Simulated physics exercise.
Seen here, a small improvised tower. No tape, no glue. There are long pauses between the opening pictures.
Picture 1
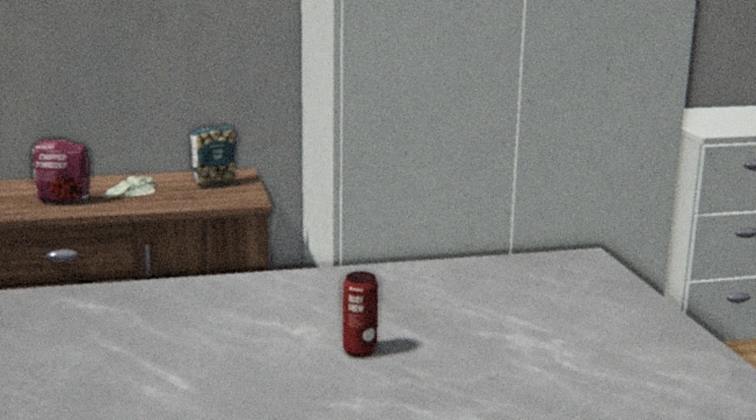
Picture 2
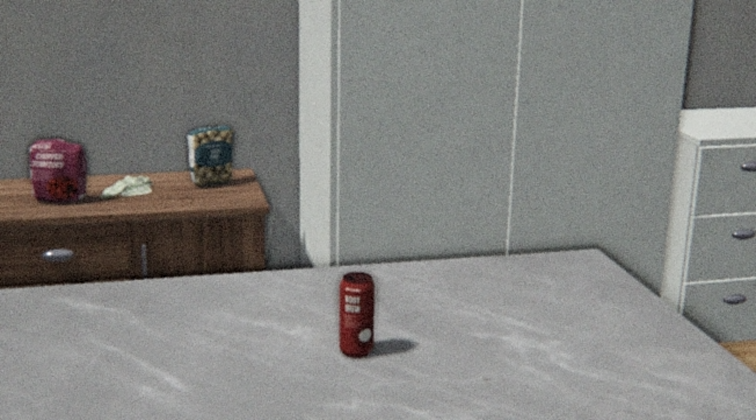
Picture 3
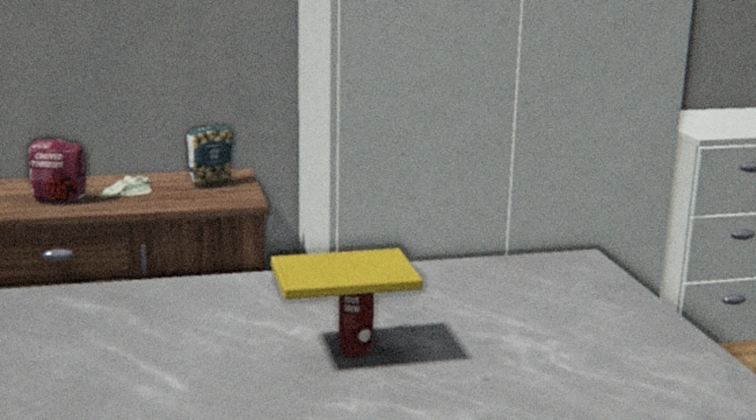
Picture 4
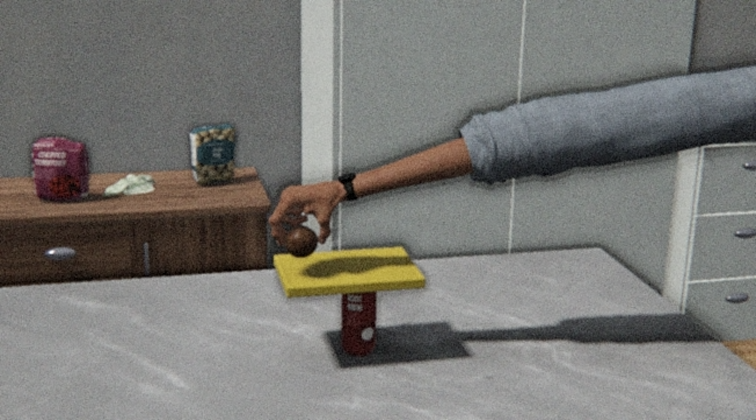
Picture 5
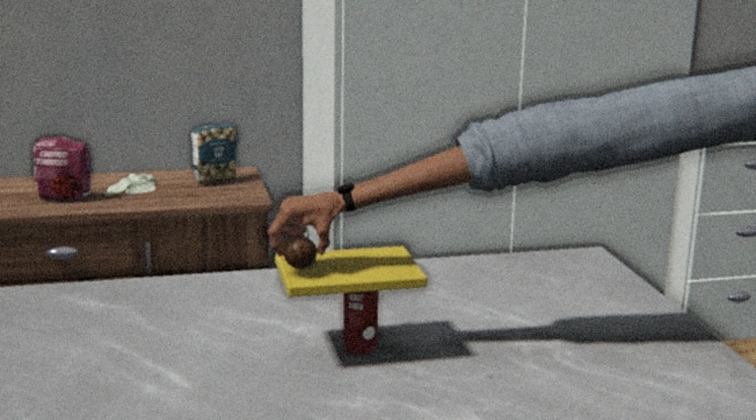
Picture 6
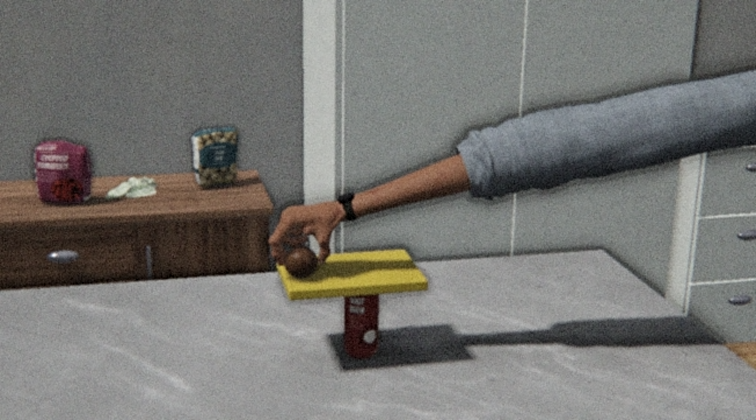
In the video, a red can stands on a gray marbled table, and a yellow lid then appears balanced on top of it. A hand reaches in from the right and lowers a brown onion onto the lid's left side, still holding it.
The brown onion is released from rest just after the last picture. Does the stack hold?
Outcome: The stack comes apart.
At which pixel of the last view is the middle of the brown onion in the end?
At about (284, 350).
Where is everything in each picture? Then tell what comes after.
The last thing is not in view yet, in the first frame.
The last thing is not in view yet, in the second frame.
The last thing is not in view yet; yellow lid (345, 273), in the third frame.
On its way; brown onion (301, 241); yellow lid (348, 271), in the fourth frame.
On its way; brown onion (300, 252); yellow lid (349, 270), in the fifth frame.
Set down, still held; brown onion (301, 262); yellow lid (350, 274), in the sixth frame.
Then, 0.40 s after the last picture, brown onion now fallen; yellow lid tipped 62° from how it was.
Then, 0.50 s after the last picture, yellow lid now fallen.
Then, 1.20 s after the last picture, things are still on the move.
By the end, fallen, yellow lid and brown onion; red can in place. Seen from the same camera at the end, brown onion near (284, 350). The stack gives way.
